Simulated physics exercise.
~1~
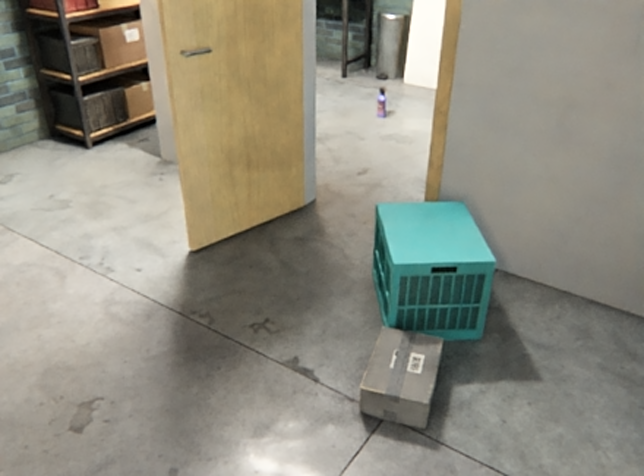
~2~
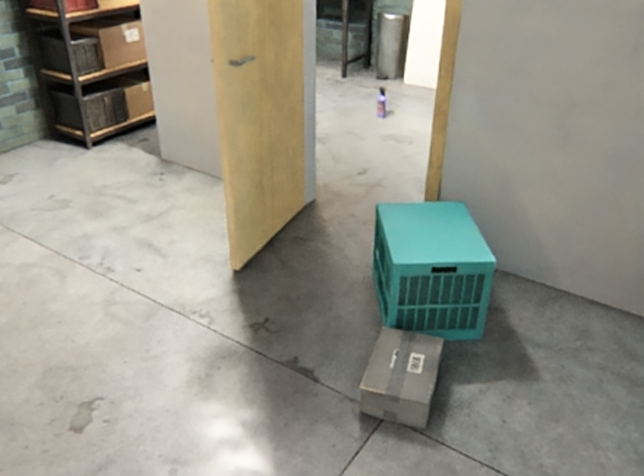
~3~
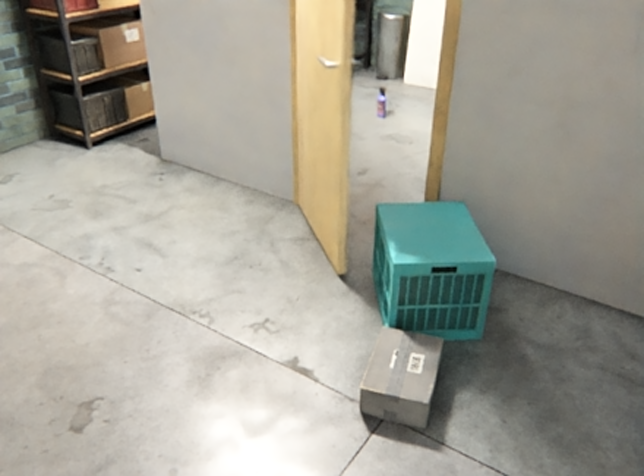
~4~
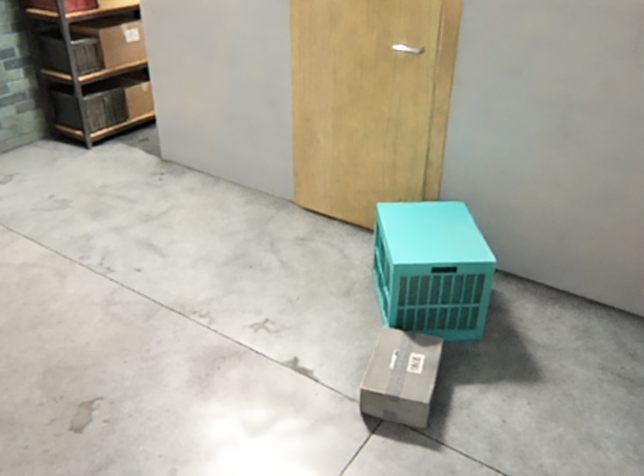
A wooden door that stood wide open swung steadily toward its frame, passing behind a turquoise crate and a small grey parcel on the concrete floor, and ended fully shut, with the crate and parcel still where they had been.
